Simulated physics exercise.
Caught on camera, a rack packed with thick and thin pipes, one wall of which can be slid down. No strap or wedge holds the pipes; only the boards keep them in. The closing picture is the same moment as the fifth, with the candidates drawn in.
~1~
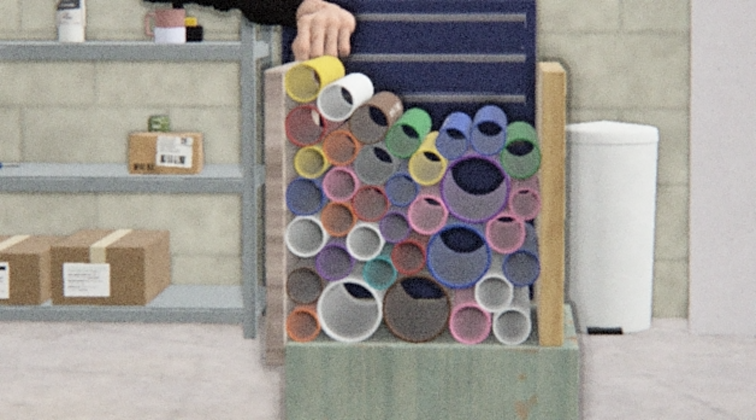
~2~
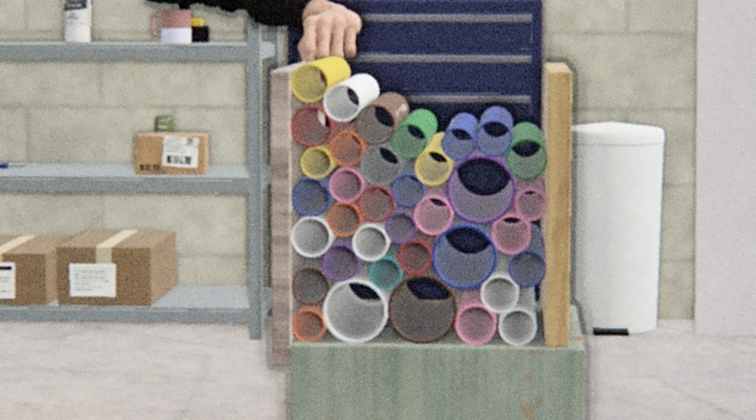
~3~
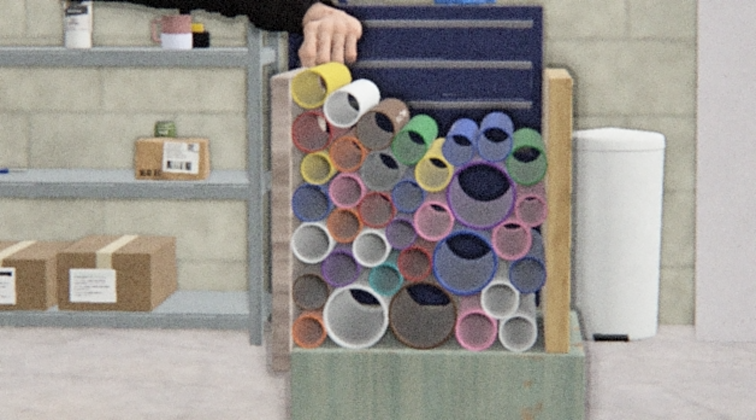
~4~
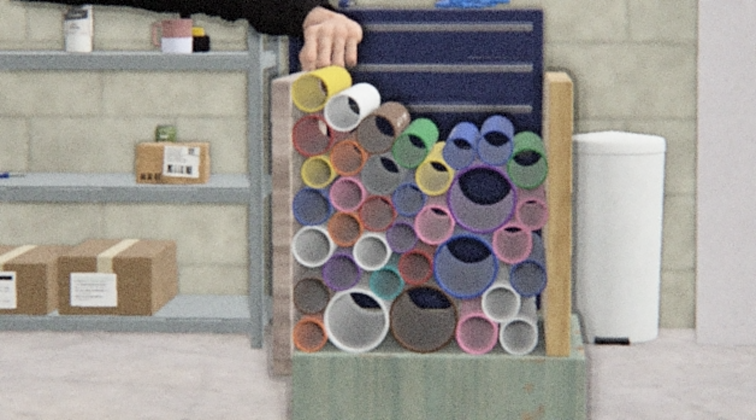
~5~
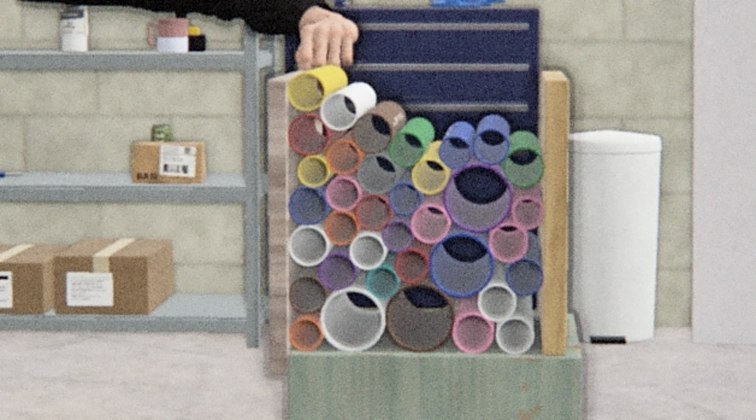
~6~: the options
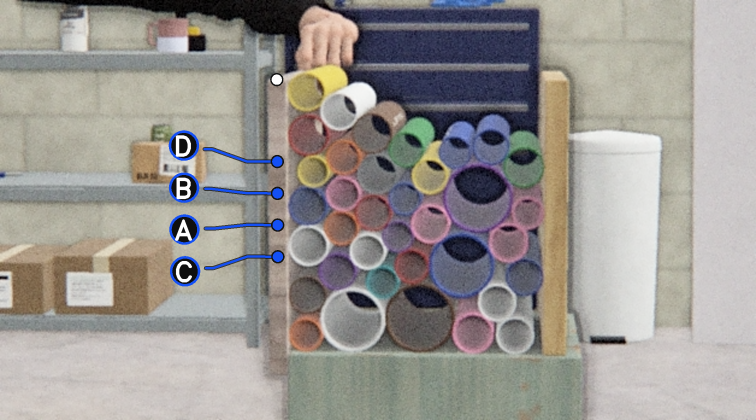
Colorful pipes, thick and thin, sat stacked between two upright boards while a hand rested at the top of the left one; nothing in the rack moved, though the whole view shifted slightly.
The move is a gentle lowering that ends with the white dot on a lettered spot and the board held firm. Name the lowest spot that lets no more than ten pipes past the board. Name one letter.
At most to C.
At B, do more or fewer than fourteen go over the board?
Fewer than fourteen.
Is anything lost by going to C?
At C: Yes.
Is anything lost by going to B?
Yes, at B.
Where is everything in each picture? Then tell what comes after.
In the first frame, a red pipe (305, 126); a brown pipe (369, 124); a blue pipe (488, 138).
In the second frame, a blue pipe (494, 138); side board (300, 201).
In the third frame, an orange pipe (309, 332); a turquoise pipe (386, 279).
In the fourth frame, a blue pipe (465, 266); a blue pipe (312, 207).
In the fifth frame, a pink pipe (343, 194); a red pipe (308, 135); a brown pipe (372, 133).
On the marked copy, A at (278, 225); B at (278, 194); C at (278, 257); D at (277, 161); the white dot at (277, 80).
With C. Early on, top of the board (287, 158).
Further on, top of the board (288, 245).
At the end, top of the board (288, 256), nine out over the board.
As for the rest, A about six out over the board; B three out over the board; D one out over the board.
